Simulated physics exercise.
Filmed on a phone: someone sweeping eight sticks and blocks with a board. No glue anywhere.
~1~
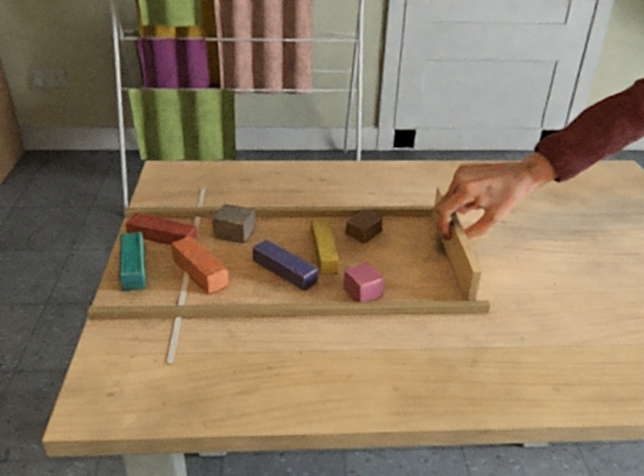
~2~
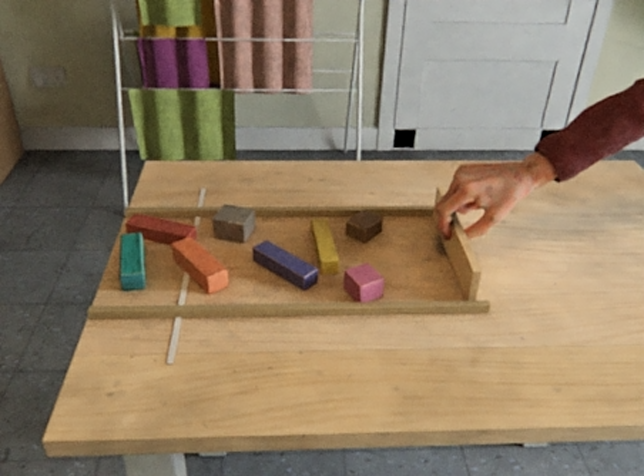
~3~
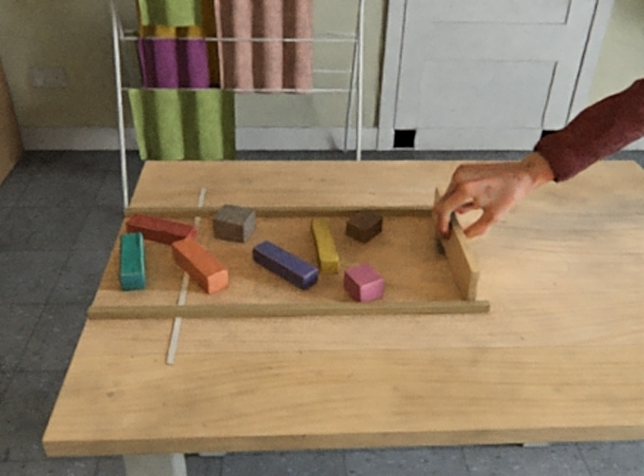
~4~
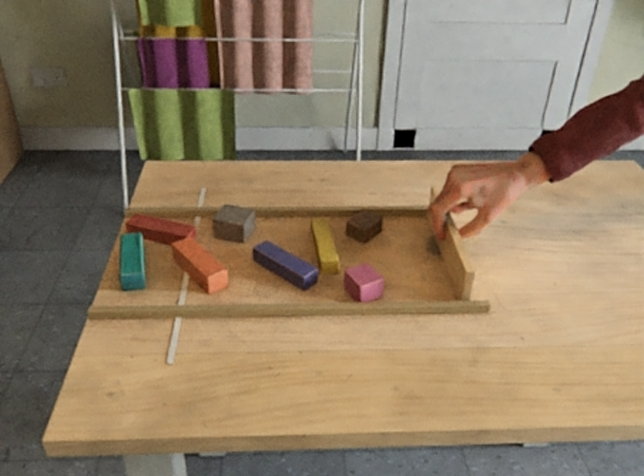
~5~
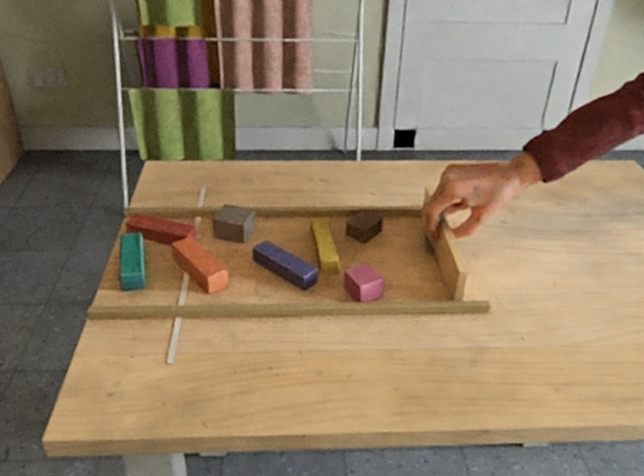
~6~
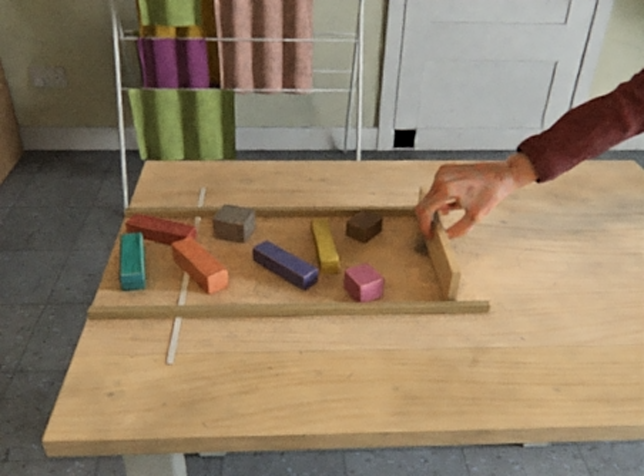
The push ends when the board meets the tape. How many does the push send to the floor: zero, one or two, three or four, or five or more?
As it turns out, the number that fall off is one or two.
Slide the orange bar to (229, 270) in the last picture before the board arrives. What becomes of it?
It remains up.
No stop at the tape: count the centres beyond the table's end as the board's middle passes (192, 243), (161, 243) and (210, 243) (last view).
It would be 1, 3 and 0.
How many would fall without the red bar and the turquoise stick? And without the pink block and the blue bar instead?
0 in the first case, 0 in the second.
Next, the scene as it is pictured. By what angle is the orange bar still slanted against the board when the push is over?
About 10°.
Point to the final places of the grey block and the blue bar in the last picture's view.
Near (156, 217) and (141, 272).
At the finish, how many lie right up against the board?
It touches 3.
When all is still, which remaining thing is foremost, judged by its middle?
Foremost is the red bar.
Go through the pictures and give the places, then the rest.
In the first picture, turquoise stick (132, 261); red bar (161, 230); orange bar (199, 264); board (455, 241); tape (190, 259).
In the second picture, red bar (161, 231); board (455, 241).
In the third picture, orange bar (199, 264); grey block (234, 223).
In the fourth picture, turquoise stick (132, 261); blue bar (284, 264).
In the fifth picture, red bar (161, 231); pink block (364, 283).
In the sixth picture, turquoise stick (132, 261); red bar (161, 231); orange bar (199, 264); board (436, 241); tape (190, 259).
A little later, none off yet; turquoise stick at rest near (132, 261); red bar at rest near (161, 231); orange bar at rest near (199, 264).
When it is over, the number that fall off is one or two; down, turquoise stick.
